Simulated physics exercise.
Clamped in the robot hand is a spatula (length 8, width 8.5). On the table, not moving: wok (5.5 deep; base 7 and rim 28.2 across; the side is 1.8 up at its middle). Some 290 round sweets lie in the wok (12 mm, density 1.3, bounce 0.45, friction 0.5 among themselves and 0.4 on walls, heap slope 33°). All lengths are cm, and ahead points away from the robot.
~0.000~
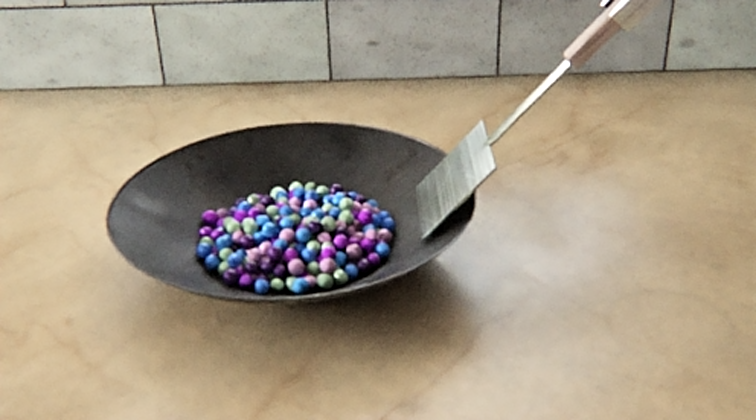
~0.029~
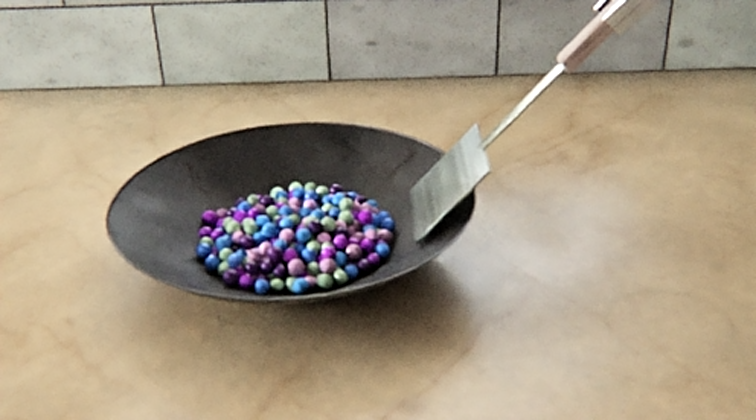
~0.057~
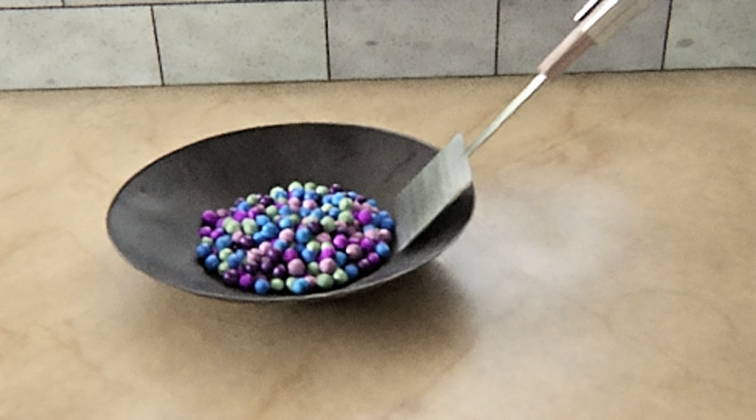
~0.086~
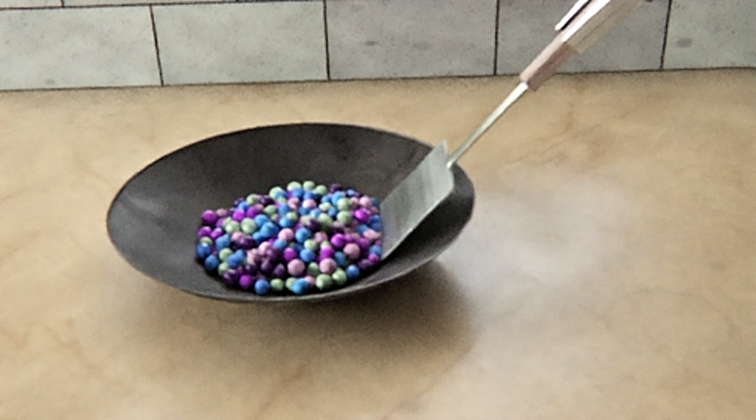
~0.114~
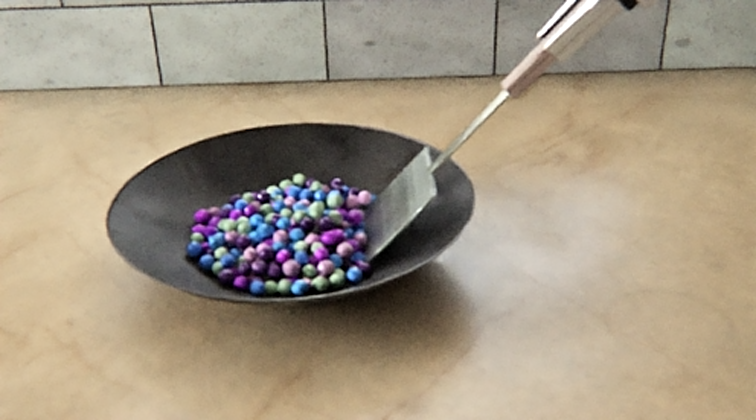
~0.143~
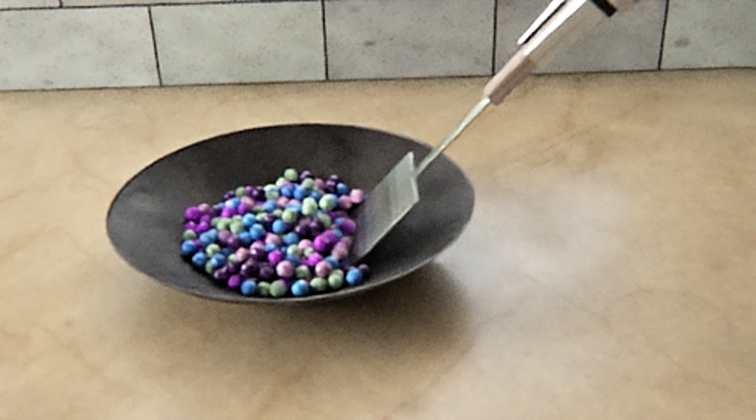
Metal spatula sliding down into a dark wok from the right, then pushing a heap of blue, purple and green balls slightly left.
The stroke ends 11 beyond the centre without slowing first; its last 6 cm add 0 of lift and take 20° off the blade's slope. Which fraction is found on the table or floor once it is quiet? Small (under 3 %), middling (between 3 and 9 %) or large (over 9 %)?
On the table or floor the share is large, over 9 %.
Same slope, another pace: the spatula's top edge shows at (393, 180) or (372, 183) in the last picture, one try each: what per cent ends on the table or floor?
Some 35 and 45 per cent.
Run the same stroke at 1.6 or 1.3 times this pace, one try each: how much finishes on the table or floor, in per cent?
Some 45 and 40 per cent.
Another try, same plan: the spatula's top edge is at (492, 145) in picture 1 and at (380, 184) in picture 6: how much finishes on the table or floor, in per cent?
About 45 per cent.
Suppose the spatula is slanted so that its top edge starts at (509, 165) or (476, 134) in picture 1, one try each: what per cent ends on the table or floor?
Some 30 and 35 per cent.
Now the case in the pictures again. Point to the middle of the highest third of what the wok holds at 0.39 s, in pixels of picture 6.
At about (157, 200).
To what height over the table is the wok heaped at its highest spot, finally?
Roughly 7.0 cm.
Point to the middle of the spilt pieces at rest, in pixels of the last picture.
Near (40, 264).
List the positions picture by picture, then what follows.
Spatula top edge at (489, 143), sloping 48°; upper third of the load around (295, 225), from x 205 to 390, top at y 190; 292 in the wok, in the first picture.
Spatula top edge at (483, 146), sloping 48°; upper third of the load around (295, 225), from x 205 to 390, top at y 190, in the second picture.
Spatula top edge at (466, 155), sloping 48°; upper third of the load around (295, 225), from x 205 to 390, top at y 190, in the third picture.
Spatula top edge at (449, 163), sloping 48°; upper third of the load around (294, 224), from x 205 to 380, top at y 190, in the fourth picture.
Spatula top edge at (431, 170), sloping 48°; upper third of the load around (292, 224), from x 195 to 370, top at y 180, in the fifth picture.
Spatula top edge at (414, 176), sloping 48°; upper third of the load around (275, 225), from x 190 to 370, top at y 175; 292 in the wok, in the sixth picture.
By 0.27 s, sloping 48°, highest piece 5 above the table; 292 in the wok.
By 0.39 s, sloping 41°, highest piece 8 above the table; 287 in the wok, 5 on the blade or in flight.
By 0.65 s, sloping 28°, highest piece 7 above the table; 193 in the wok, 92 on the table or floor, 7 on the blade or in flight.
By 1.70 s, sloping 28°, highest piece 7 above the table; 193 in the wok, 99 on the table or floor.
Final count, 193 in the wok, 99 on the table or floor. That is 34 % on the table or floor.
